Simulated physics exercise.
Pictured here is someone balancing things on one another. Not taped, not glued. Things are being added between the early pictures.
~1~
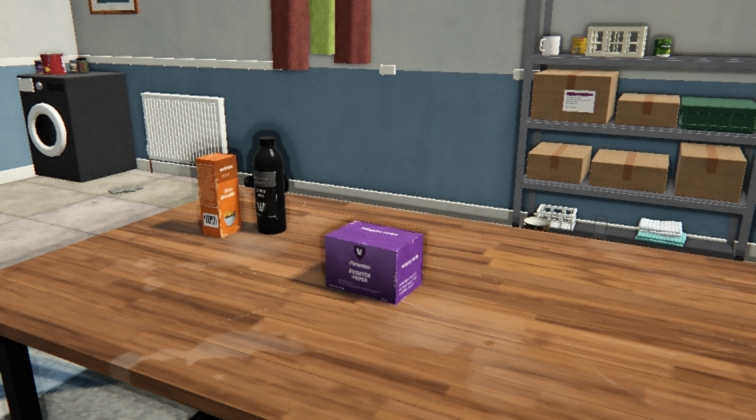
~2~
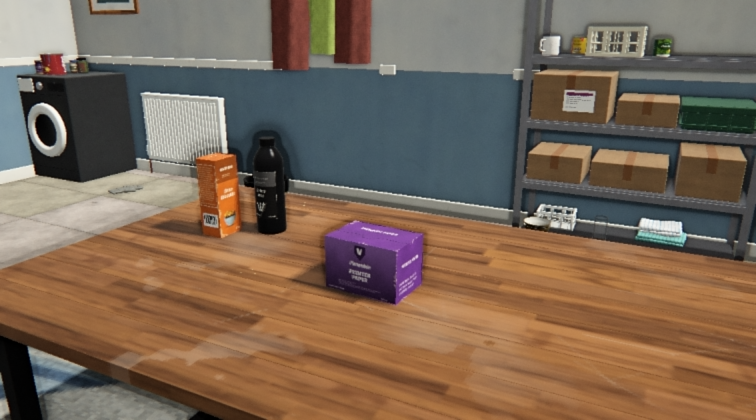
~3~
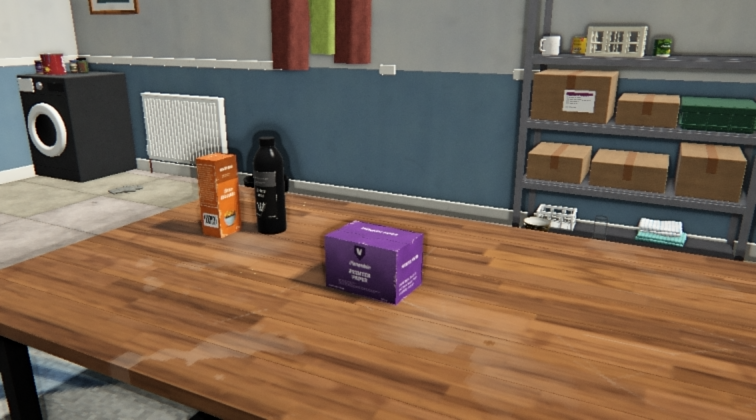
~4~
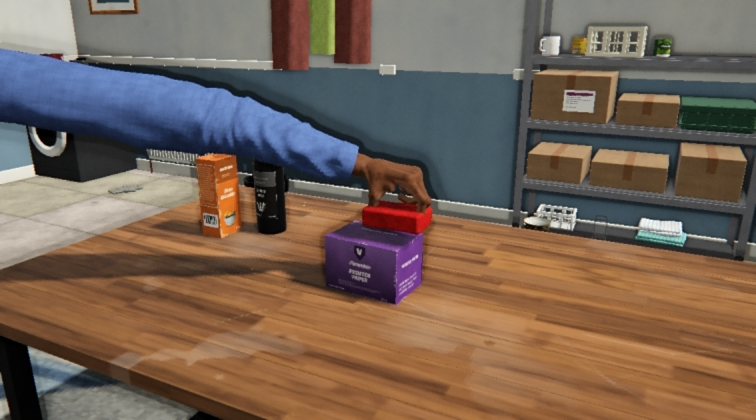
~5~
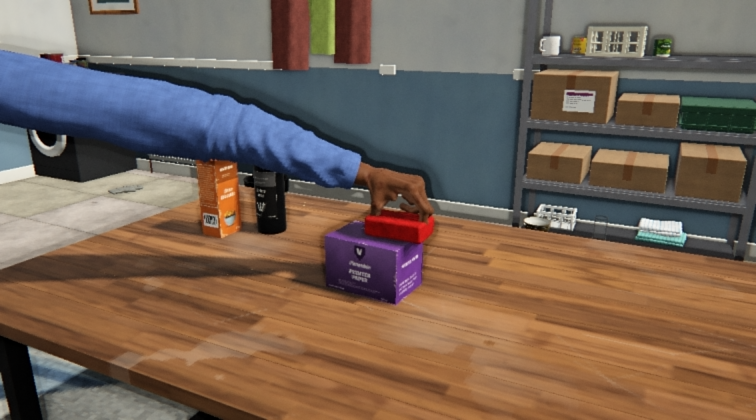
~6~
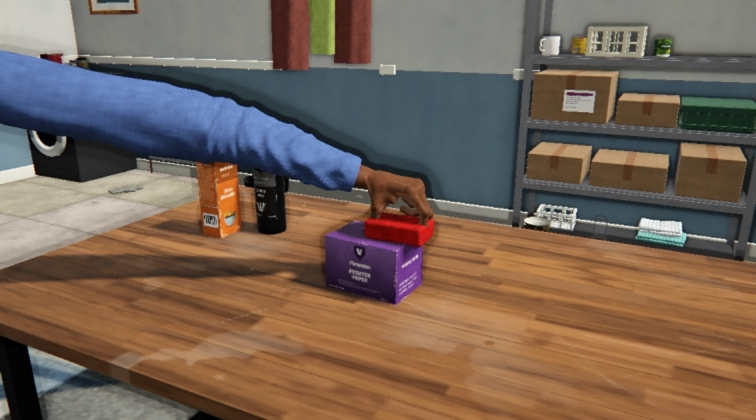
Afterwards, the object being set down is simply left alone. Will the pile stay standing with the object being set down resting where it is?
Yes.
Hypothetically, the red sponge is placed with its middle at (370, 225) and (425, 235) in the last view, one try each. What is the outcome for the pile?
Attempt one, the pile survives; attempt two, it falls over.
Then, 0.20 s past the last view, nothing moves.
Then, 0.50 s past the last view, red sponge resting near (399, 229).
Finally, all 4 still in place. Final places as the last picture's camera would see them, red sponge near (399, 229). The pile stays up.
